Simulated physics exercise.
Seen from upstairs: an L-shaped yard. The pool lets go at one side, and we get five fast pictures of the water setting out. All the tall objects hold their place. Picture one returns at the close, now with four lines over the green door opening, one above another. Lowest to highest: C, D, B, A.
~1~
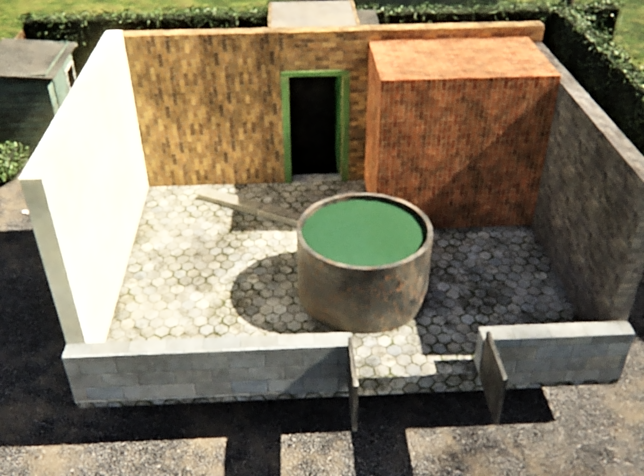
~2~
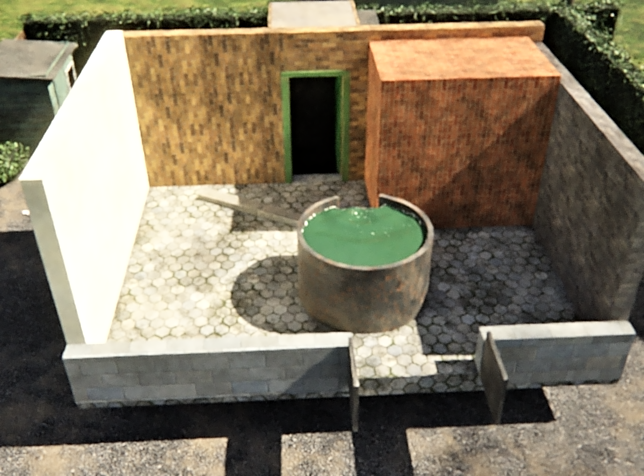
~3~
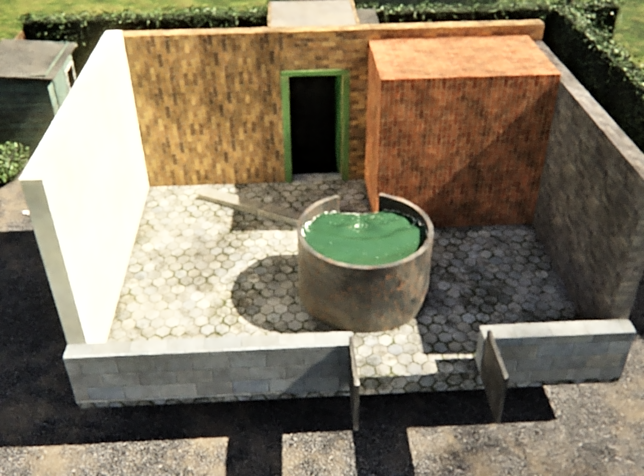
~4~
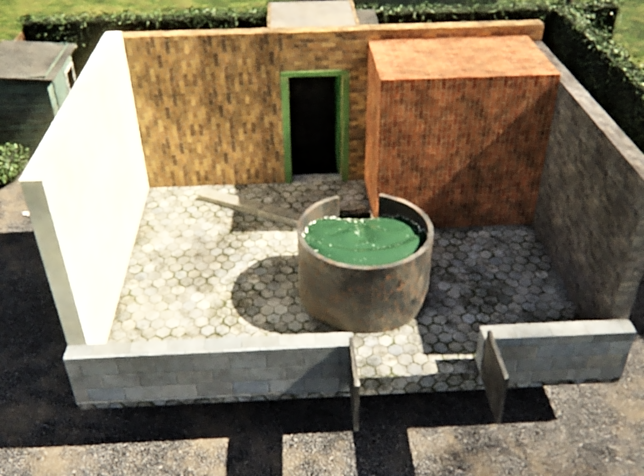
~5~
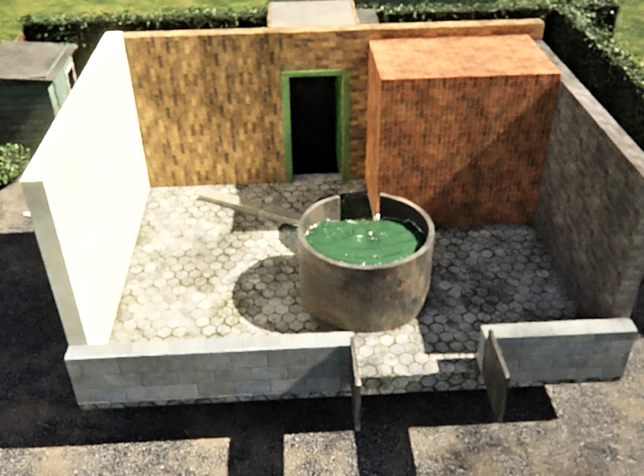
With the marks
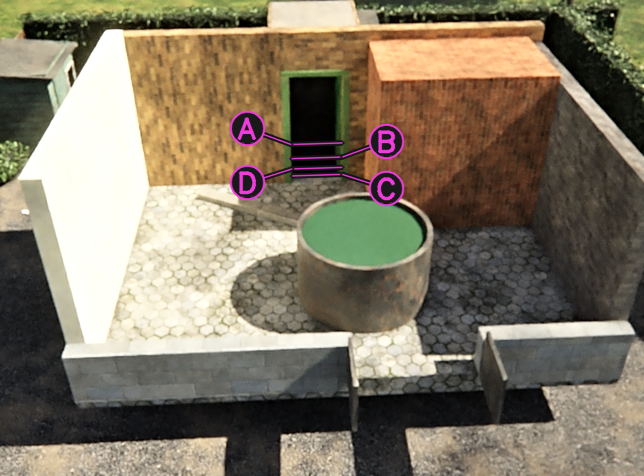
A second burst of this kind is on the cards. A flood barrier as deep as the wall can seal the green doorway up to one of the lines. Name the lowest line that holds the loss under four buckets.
B will do.
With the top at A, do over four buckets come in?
No.
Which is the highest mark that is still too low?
Here it is mark D.
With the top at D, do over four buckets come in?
Yes, it does.
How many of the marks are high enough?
Two.
In magenta, A at (316, 143); B at (317, 157); C at (317, 175); D at (317, 168); from the bottom up C, D, B, A.
With A, nothing gets over.
With B, a splash gets over, under a bucket.
With C, dozens of bucketfuls pour in.
With D, about 10 bucketfuls get in.
